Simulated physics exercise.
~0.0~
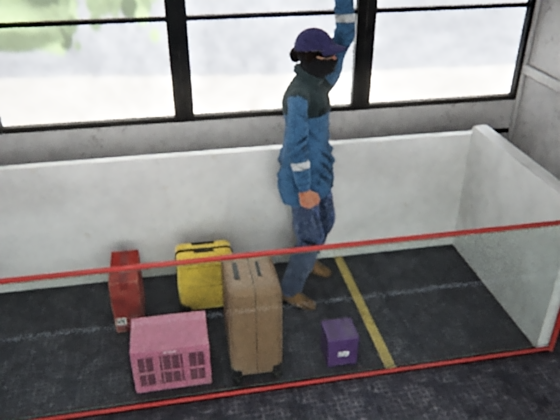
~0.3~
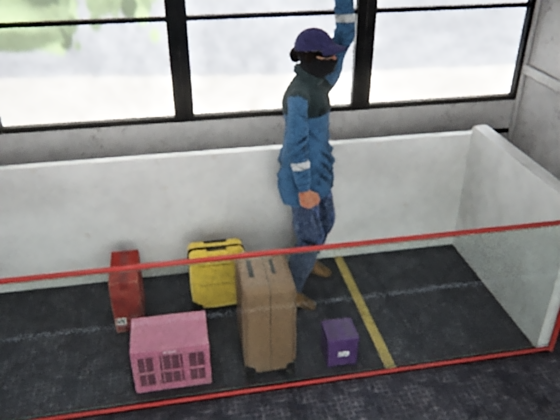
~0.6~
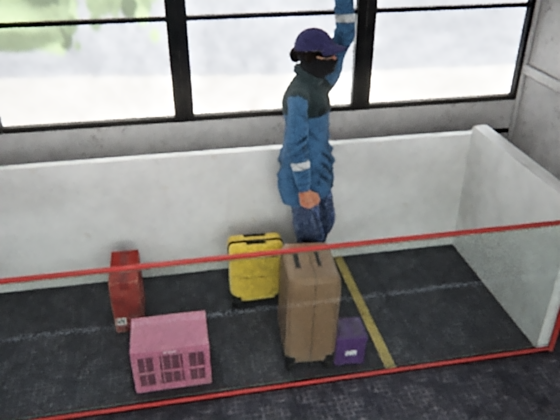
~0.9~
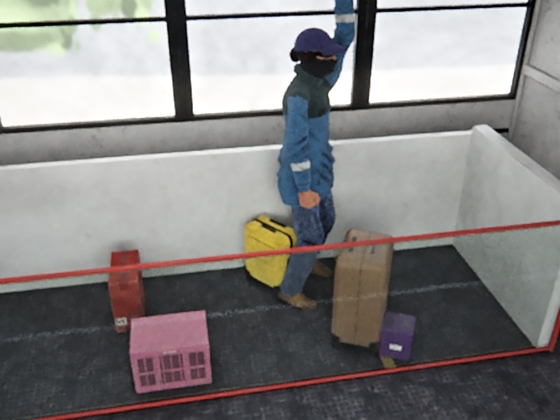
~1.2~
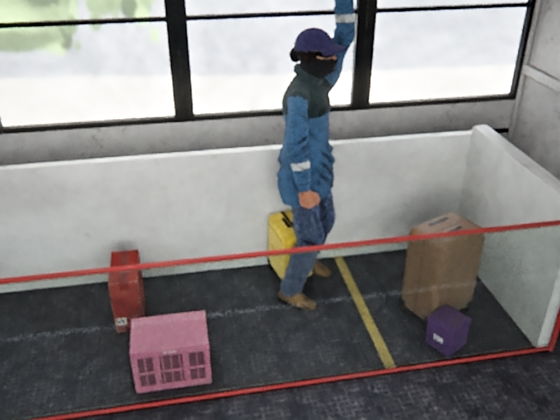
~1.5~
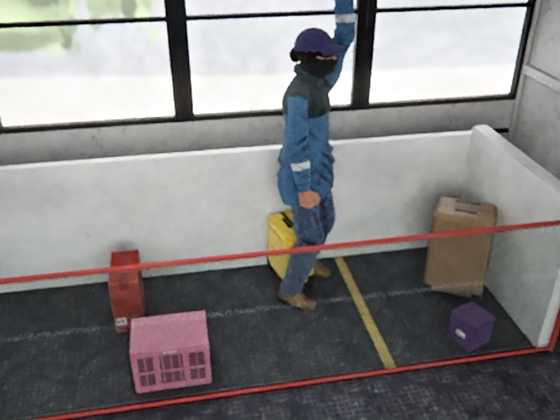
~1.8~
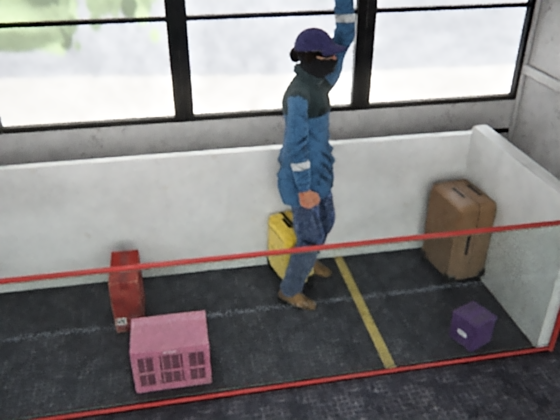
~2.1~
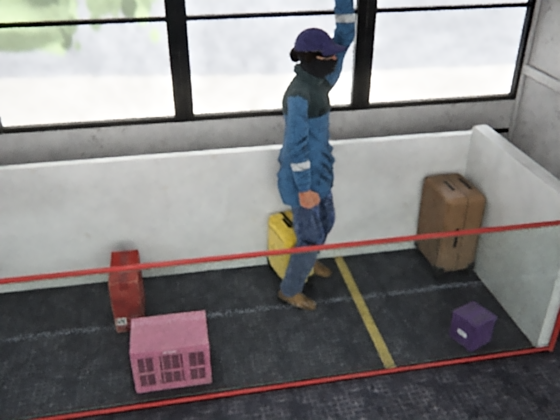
A big brown wheeled case rolls right across the dark floor of a low-walled bay, seen from above through a red-edged clear front. A masked person in blue stands still, one arm raised, among a small yellow case, a purple tub, a red carton and a pink crate. The yellow case rolls right too, passing behind the person's legs and stopping short of the yellow line. The brown case reaches the tub, and both cross the line. The brown case turns and drifts back to the far right corner, upright, while the tub rests nearer the front.
